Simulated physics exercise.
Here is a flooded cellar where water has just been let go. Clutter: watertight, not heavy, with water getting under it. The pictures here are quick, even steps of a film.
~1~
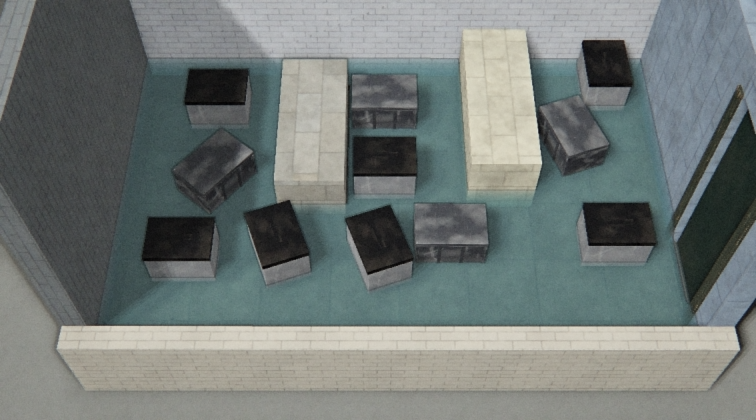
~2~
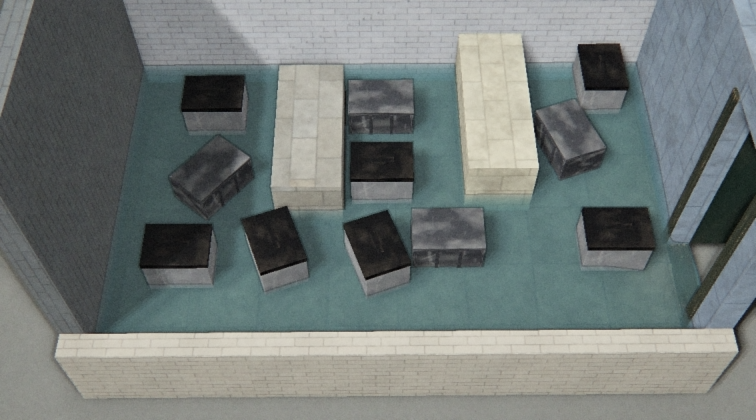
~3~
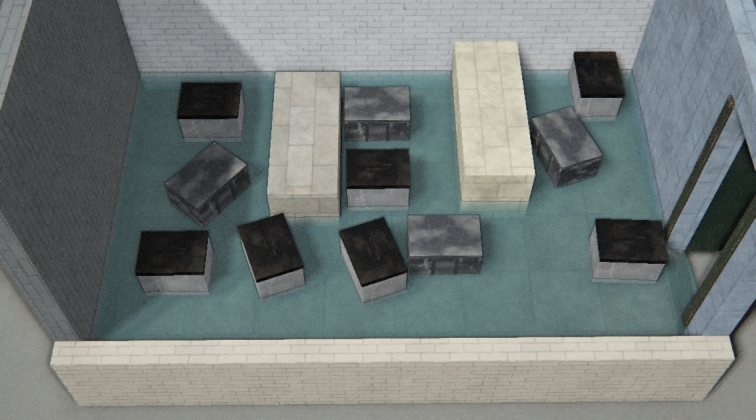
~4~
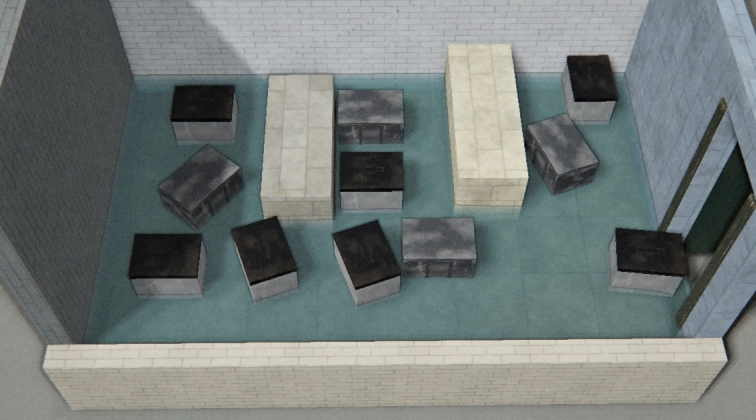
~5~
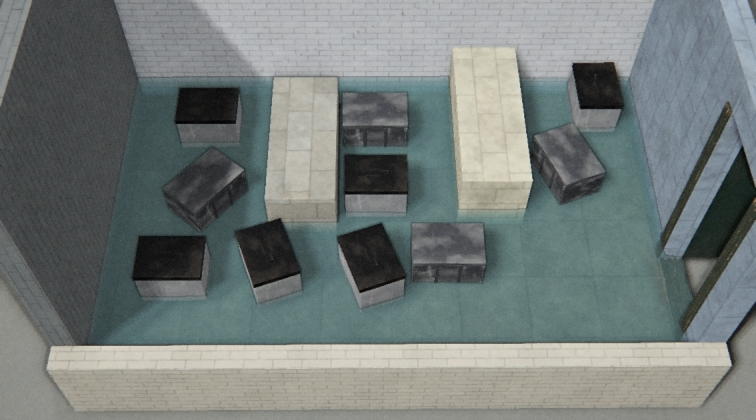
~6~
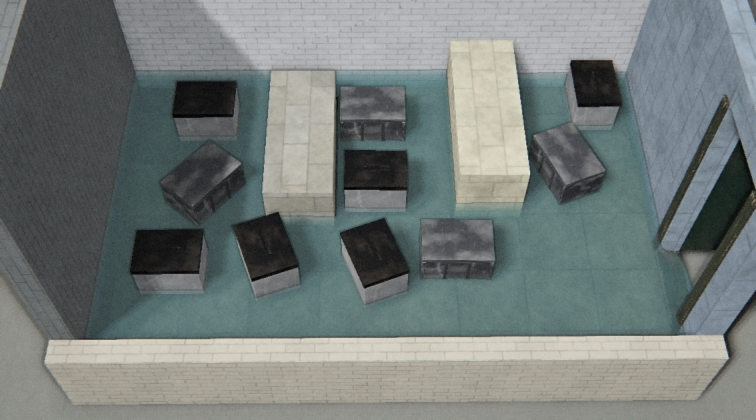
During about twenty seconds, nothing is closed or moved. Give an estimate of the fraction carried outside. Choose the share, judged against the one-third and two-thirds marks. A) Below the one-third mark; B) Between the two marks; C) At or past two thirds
B, between the two marks.
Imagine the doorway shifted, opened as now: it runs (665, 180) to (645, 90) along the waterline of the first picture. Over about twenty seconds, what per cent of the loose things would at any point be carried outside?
Close to 70 percent.
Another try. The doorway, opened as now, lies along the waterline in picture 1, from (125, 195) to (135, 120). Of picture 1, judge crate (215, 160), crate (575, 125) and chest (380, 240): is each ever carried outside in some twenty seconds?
Per item as listed - swept away, not lost, swept away.
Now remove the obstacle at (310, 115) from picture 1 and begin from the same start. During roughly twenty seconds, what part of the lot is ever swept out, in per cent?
About 20%.
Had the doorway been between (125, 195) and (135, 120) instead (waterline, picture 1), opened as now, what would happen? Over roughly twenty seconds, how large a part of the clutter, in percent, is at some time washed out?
Something like 50 percent.
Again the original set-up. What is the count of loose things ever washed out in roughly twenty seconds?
The count is 4.
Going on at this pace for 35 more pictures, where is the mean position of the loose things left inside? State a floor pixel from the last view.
On the floor of the last picture, roughly (460, 242).
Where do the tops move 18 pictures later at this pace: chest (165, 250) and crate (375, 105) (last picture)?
Roughly (250, 284) for one and (382, 166) for the other.
A moment on, 1 of 11 are out; 10 afloat.
Next, 2 of 11 are out; 9 afloat.
Later, 4 of 11 are out; 7 afloat.
In the end, 4 of 11 are out; 7 afloat.
